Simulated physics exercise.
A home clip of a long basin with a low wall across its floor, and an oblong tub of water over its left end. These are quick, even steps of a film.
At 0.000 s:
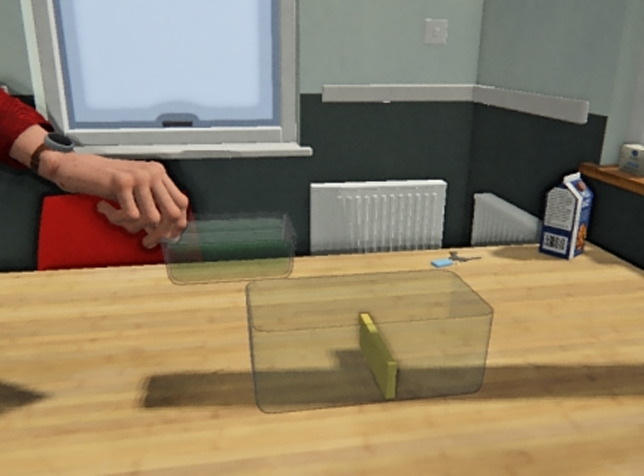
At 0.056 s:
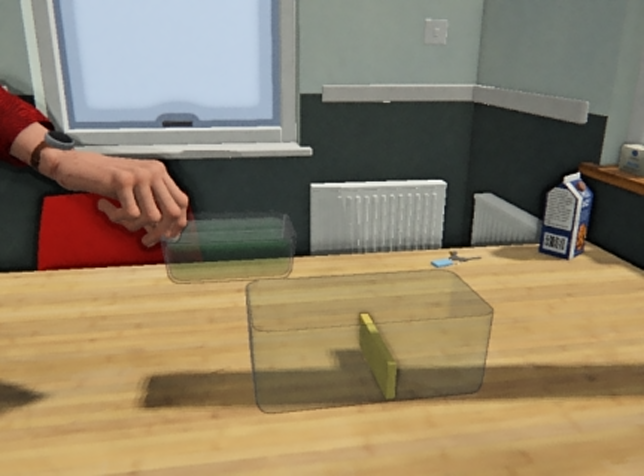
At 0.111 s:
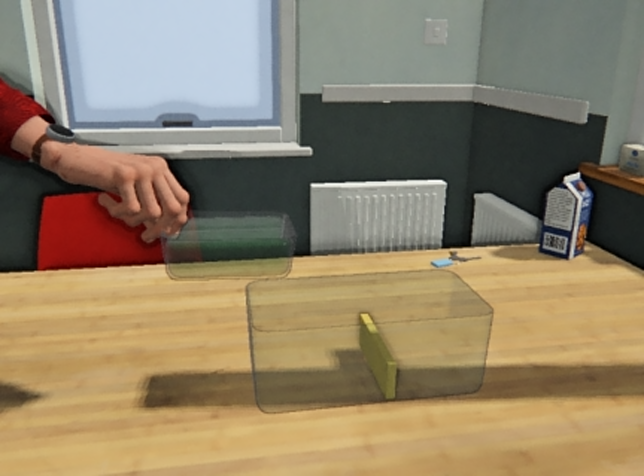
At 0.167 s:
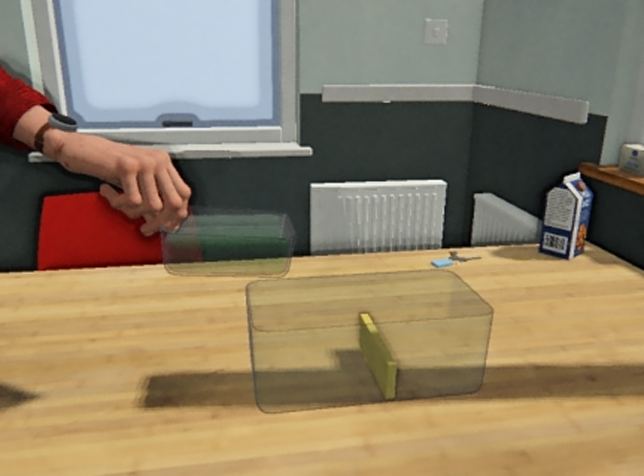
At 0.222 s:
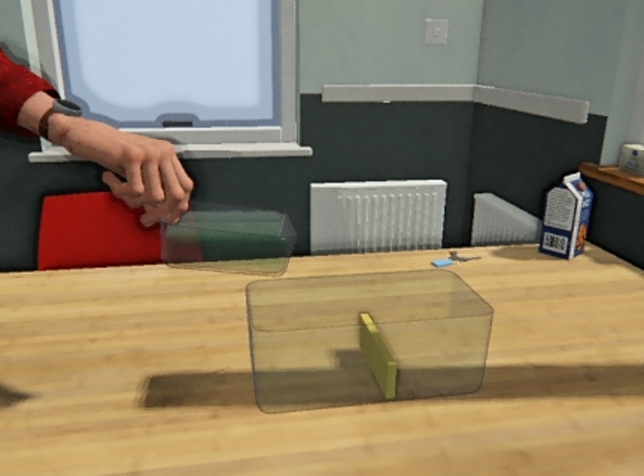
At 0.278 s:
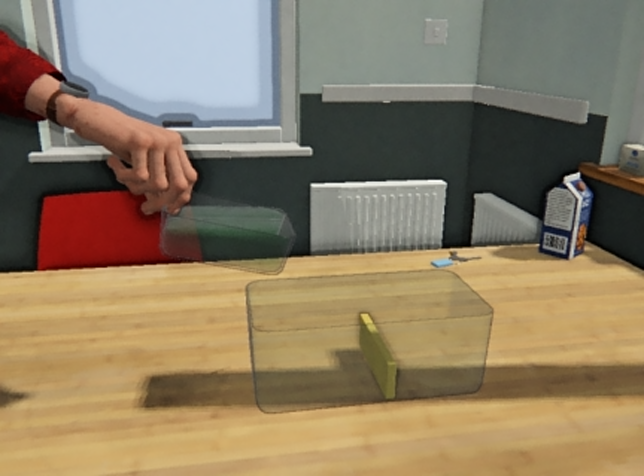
A hand in a red sleeve slowly tilting a small clear tub rightward above a larger transparent basin on a wooden table.
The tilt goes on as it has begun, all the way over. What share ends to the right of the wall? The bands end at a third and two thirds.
In the end less than a third is right of the wall.
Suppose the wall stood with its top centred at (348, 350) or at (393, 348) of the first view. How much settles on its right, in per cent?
In turn 70 and 15 in a hundred.
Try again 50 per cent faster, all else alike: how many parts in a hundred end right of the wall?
Roughly 45 in a hundred.
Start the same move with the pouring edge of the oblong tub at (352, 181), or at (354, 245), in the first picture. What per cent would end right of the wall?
In turn 85 and 90 in a hundred.
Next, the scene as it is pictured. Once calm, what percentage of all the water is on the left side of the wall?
Close to 70 per cent.
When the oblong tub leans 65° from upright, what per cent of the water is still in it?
It comes to 25 per cent or so.
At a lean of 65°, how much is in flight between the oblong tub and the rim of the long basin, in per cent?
Some 50 per cent.
A moment on, the oblong tub is tipped part way and 27 per cent is still to pour, 25 is left of the wall and 0 right of it.
Next, the oblong tub is tipped on its side and 4 per cent is still to pour, 61 is left of the wall and 24 right of it.
Then the oblong tub is tipped on its side and 0 per cent is still to pour, 70 is left of the wall and 24 right of it.
Later the oblong tub is tipped on its side and 0 per cent is still to pour, 70 is left of the wall and 24 right of it.
Finally, 70 per cent lies left of the wall, 24 right of it and 5 outside.
